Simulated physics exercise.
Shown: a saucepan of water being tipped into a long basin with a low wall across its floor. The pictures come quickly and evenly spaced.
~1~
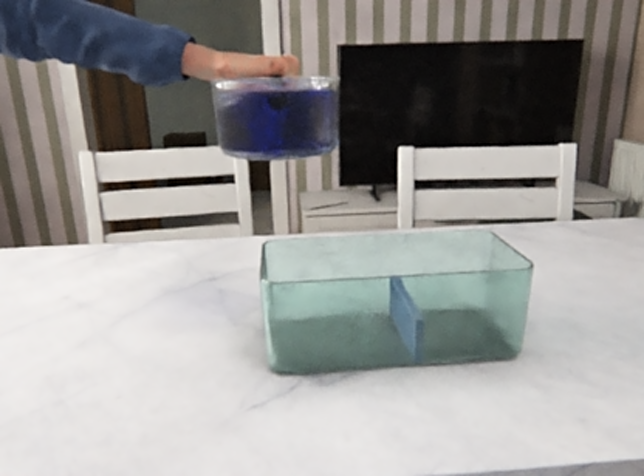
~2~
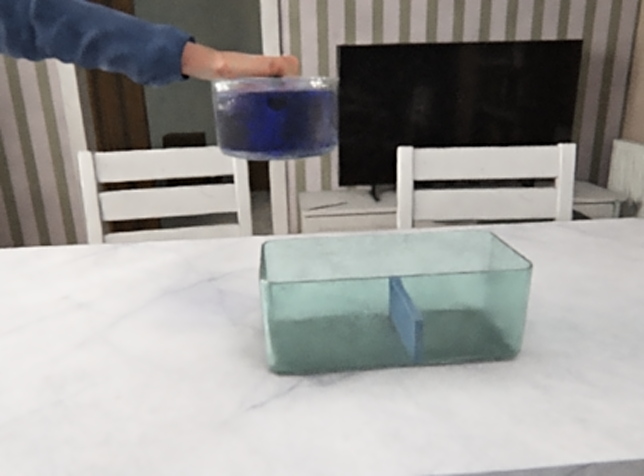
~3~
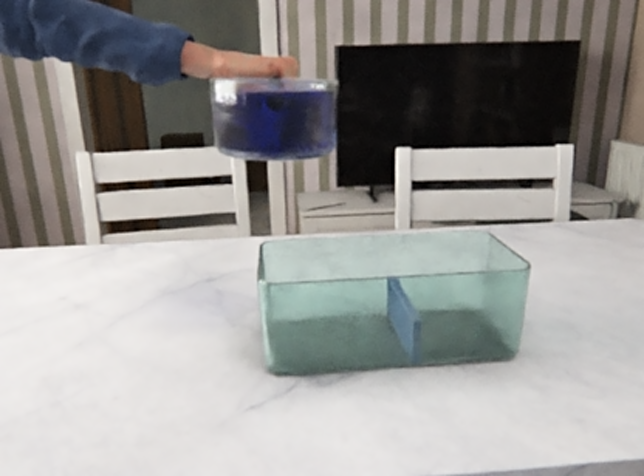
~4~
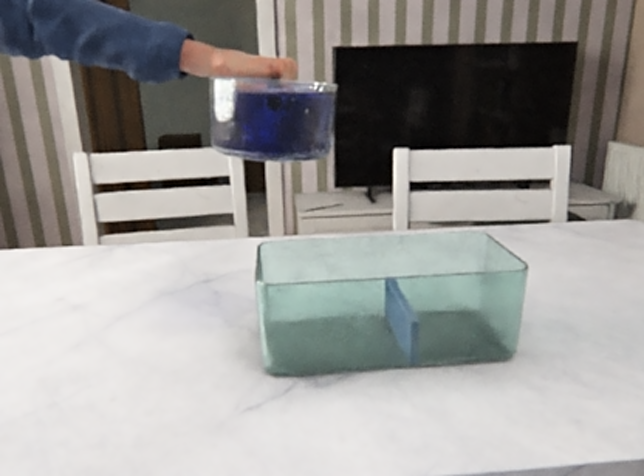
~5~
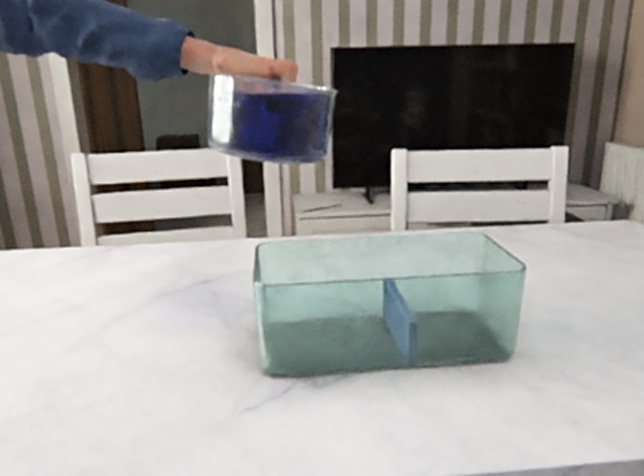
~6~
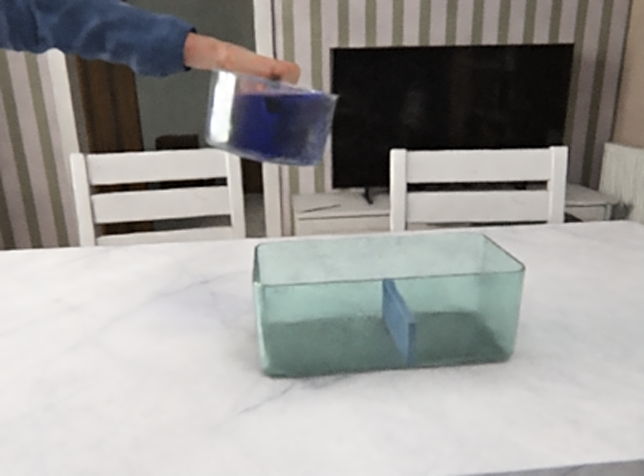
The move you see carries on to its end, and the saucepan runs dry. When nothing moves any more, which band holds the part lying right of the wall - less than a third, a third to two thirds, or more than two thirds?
I expect the share right of the wall to be at least a third but at most two thirds.
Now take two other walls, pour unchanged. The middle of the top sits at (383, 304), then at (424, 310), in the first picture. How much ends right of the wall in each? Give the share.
70 % and 20 %, roughly.
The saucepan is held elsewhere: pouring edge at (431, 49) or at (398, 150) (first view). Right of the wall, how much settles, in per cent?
Close to 80 in a hundred, then close to 80 in a hundred.
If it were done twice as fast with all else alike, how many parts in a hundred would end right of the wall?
Near 20 %.
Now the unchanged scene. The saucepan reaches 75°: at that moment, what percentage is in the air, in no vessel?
Around 35 in a hundred, more or less.
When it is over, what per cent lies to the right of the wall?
Around 45 percent.
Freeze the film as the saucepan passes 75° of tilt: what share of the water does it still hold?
About 50 %.
A moment on, the saucepan is tipped on its side and 48 per cent is still to pour, 6 is left of the wall and 9 right of it.
Next, the saucepan is tipped right over and 5 per cent is still to pour, 41 is left of the wall and 45 right of it.
Then the saucepan is tipped right over and 0 per cent is still to pour, 54 is left of the wall and 45 right of it.
Later the saucepan is tipped right over and 0 per cent is still to pour, 54 is left of the wall and 45 right of it.
In the end 54 per cent lies left of the wall, 45 right of it and 2 outside.
